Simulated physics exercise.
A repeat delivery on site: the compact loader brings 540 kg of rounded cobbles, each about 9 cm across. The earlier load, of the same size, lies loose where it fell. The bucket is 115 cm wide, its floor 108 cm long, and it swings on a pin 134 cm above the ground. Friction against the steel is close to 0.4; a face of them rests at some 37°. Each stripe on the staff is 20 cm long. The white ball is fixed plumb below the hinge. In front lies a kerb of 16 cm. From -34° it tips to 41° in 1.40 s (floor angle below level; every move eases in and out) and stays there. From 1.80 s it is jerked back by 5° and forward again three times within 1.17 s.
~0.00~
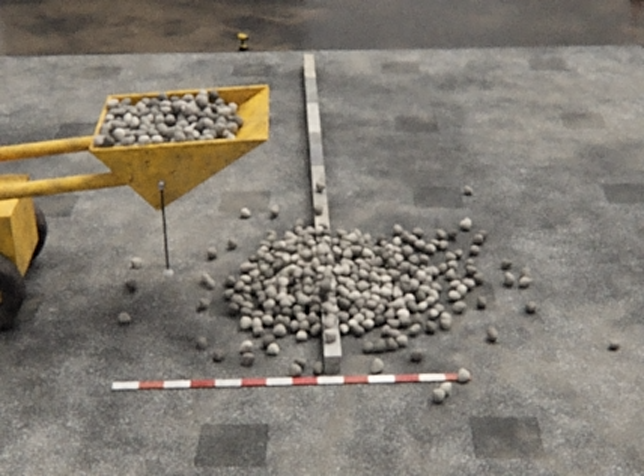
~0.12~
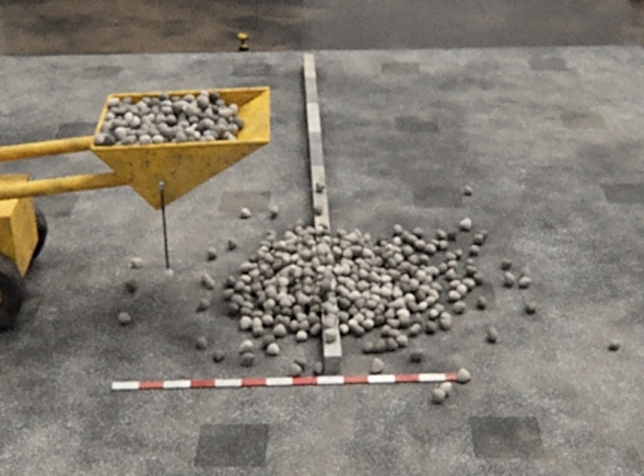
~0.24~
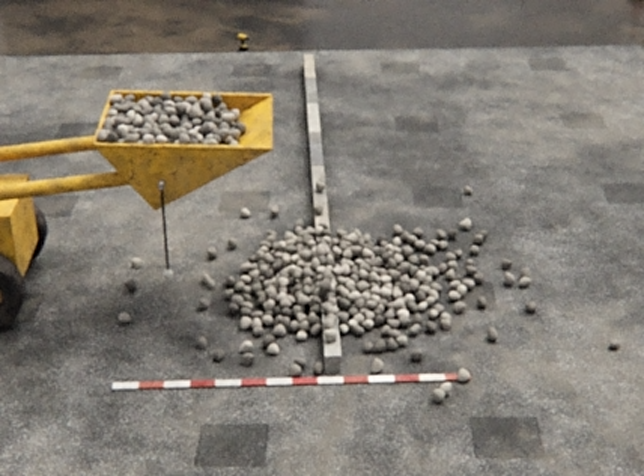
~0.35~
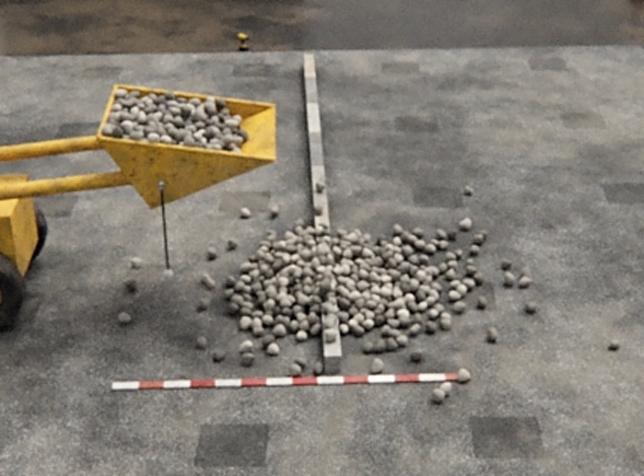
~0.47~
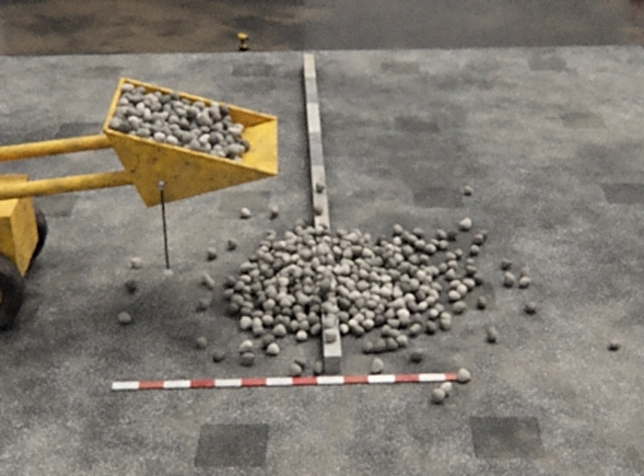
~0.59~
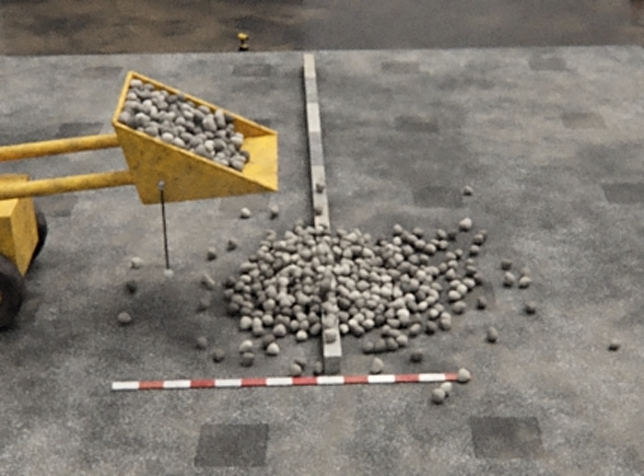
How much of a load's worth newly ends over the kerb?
About 17 per cent.
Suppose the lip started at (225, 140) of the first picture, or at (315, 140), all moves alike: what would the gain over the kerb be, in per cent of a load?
About 0 and 70 per cent.
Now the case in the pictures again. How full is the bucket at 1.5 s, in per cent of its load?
About 50 per cent.
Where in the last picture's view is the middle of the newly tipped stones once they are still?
Near (284, 273).
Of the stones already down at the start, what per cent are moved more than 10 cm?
About 10 per cent.
After 1.0 s the floor is at 29°; in per cent of one load, 99 in the bucket, 52 on this side of the kerb, 49 over the kerb; the foremost stones are at (518, 269).
After 1.5 s the floor is at 41°; in per cent of one load, 50 in the bucket, 101 on this side of the kerb, 49 over the kerb; the foremost stones are at (518, 269).
After 3.4 s the floor is at 41°; in per cent of one load, 0 in the bucket, 134 on this side of the kerb, 66 over the kerb; the foremost stones are at (518, 269).
After 6.2 s the floor is at 41°; in per cent of one load, 0 in the bucket, 134 on this side of the kerb, 66 over the kerb; the foremost stones are at (518, 269). Net gain over the kerb, 17.
